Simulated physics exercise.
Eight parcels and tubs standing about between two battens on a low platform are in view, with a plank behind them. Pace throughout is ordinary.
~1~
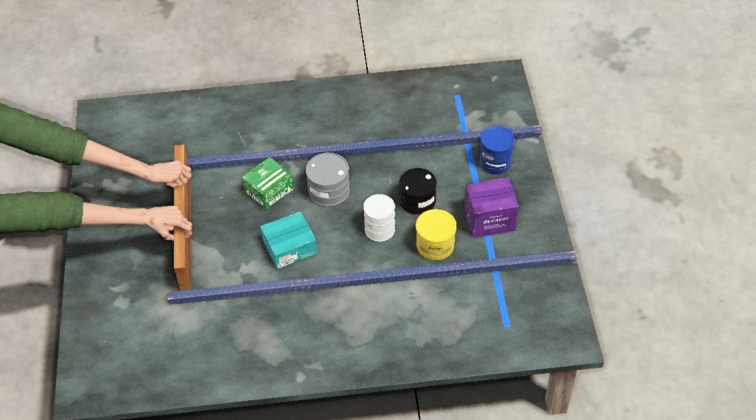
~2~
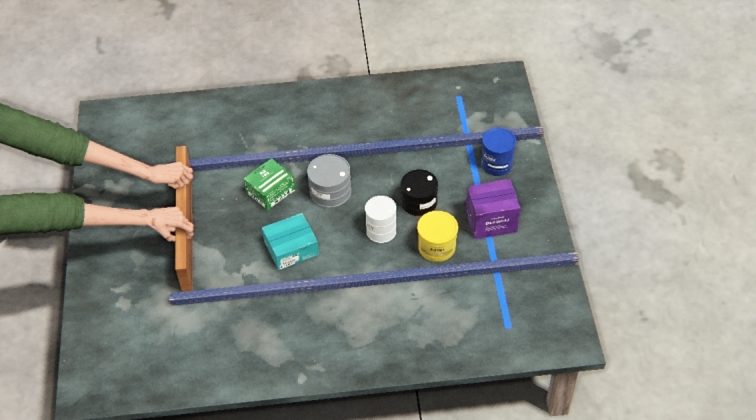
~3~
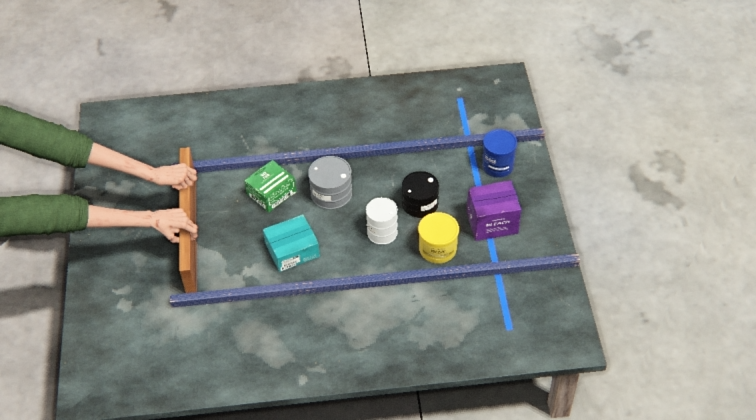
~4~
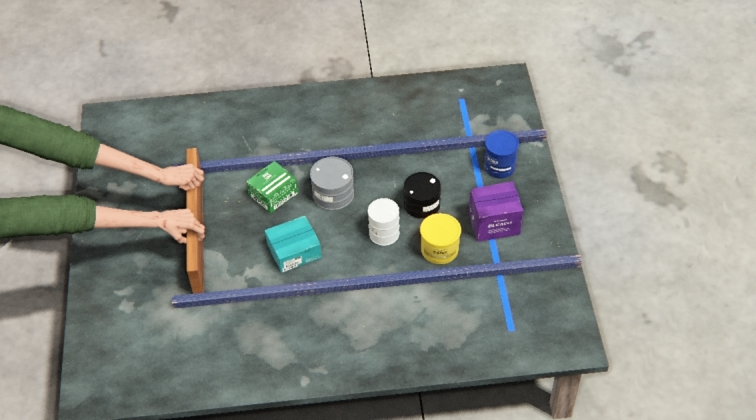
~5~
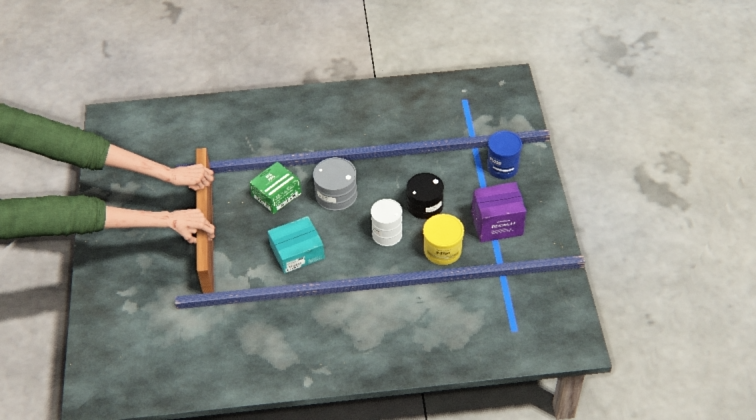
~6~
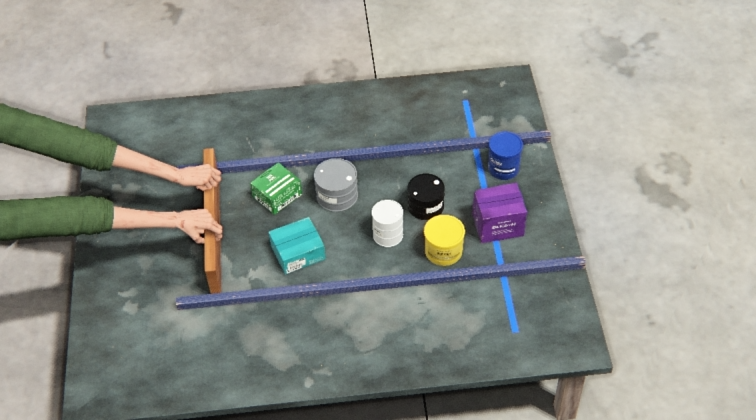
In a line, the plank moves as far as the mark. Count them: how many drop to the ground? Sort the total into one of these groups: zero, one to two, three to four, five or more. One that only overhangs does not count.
It goes in the group one to two.
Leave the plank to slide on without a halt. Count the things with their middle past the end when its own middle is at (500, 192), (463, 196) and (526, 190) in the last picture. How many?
3; 0; 6.
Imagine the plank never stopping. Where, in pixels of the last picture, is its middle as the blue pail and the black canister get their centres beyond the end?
Near (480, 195), then near (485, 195).
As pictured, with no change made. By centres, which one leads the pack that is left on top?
The black canister ends nearest.
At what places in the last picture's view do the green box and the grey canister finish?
Final positions - green box around (495, 154), grey canister around (536, 167).
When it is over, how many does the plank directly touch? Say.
That number would be 2.
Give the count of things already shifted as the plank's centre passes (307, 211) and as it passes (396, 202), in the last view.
At first I count 3, and then 7.
Soon after, none off yet; blue pail at rest near (505, 156); purple box at rest near (499, 213); yellow pail at rest near (444, 241).
Then, none off yet; blue pail at rest near (505, 156); purple box moved a little near (517, 217); yellow pail moved a little near (467, 242).
At rest, the number that fall off is one or two; fallen, purple box and blue pail.
